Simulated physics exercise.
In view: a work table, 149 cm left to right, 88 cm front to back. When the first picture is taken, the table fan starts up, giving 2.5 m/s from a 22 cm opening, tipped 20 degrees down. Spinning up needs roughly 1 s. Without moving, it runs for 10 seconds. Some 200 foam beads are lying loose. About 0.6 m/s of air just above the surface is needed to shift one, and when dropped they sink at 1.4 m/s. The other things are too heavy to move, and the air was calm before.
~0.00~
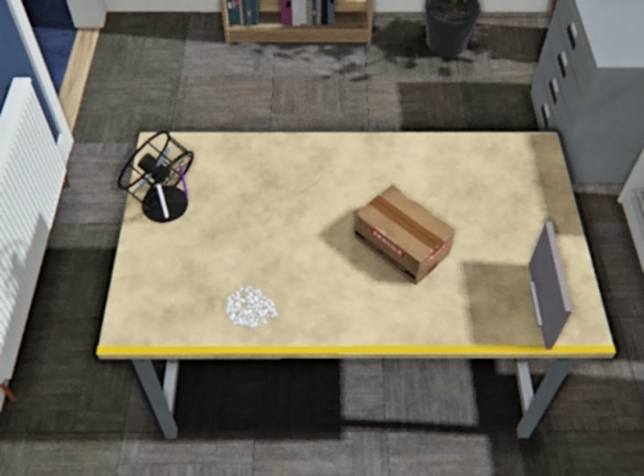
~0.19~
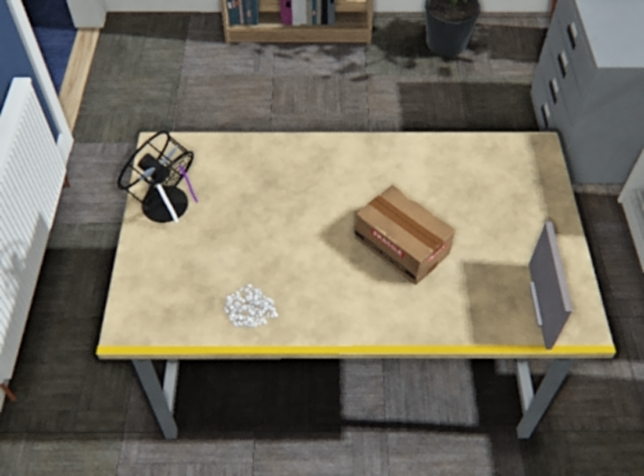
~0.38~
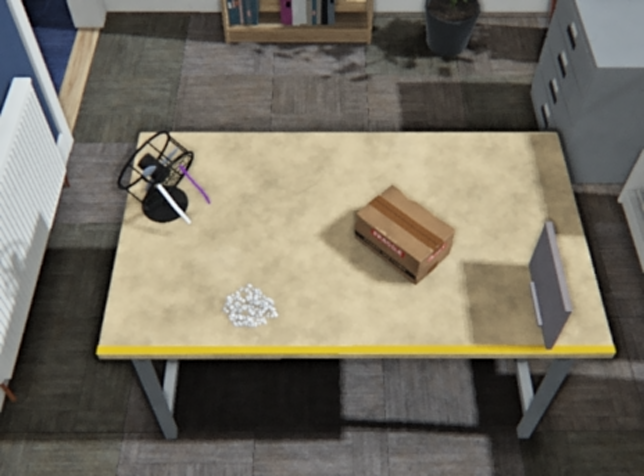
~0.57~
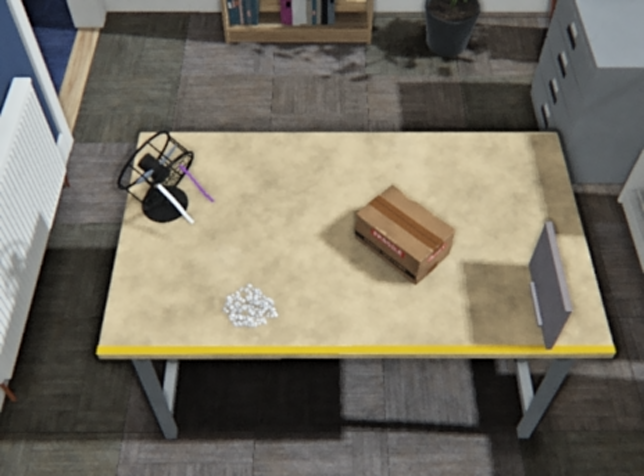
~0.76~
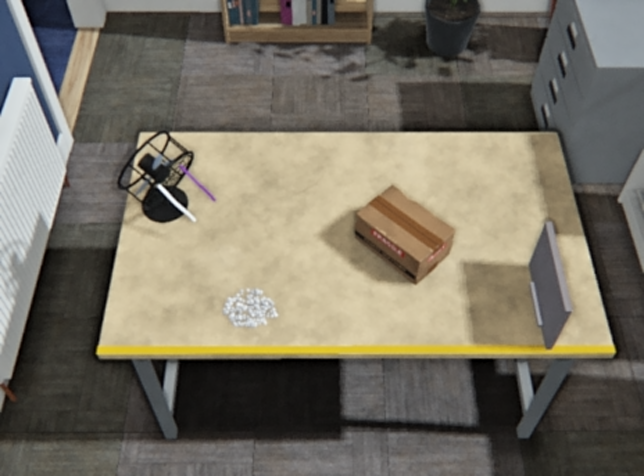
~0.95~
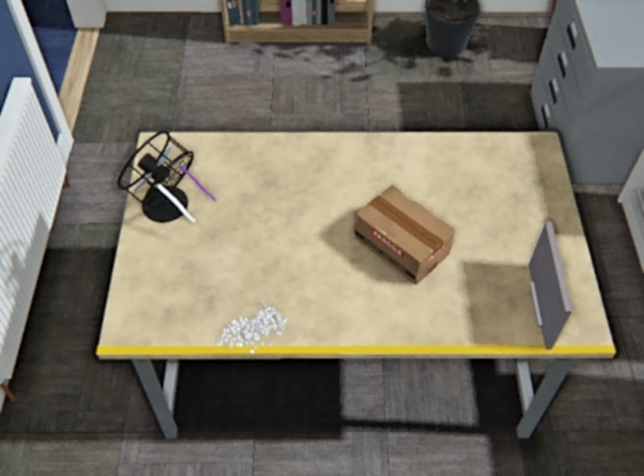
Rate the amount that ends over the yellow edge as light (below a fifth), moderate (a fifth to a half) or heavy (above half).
Heavy.
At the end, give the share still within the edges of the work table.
Near 0 %.
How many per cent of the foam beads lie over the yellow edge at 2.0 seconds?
100 %, roughly.
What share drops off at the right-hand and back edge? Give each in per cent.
I'd say near 0 percent right-hand and close to 0 percent back.
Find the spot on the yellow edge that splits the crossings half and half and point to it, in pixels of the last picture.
The halfway point of the crossings is around (259, 354) in the last picture.
After 2.0 s the count stands so, 100 % are over the yellow edge.
After 3.2 s the count stands so, 100 % are over the yellow edge.
After 5.5 s the count stands so, 100 % are over the yellow edge.
After 10.0 s, at the end, 100 % are over the yellow edge.
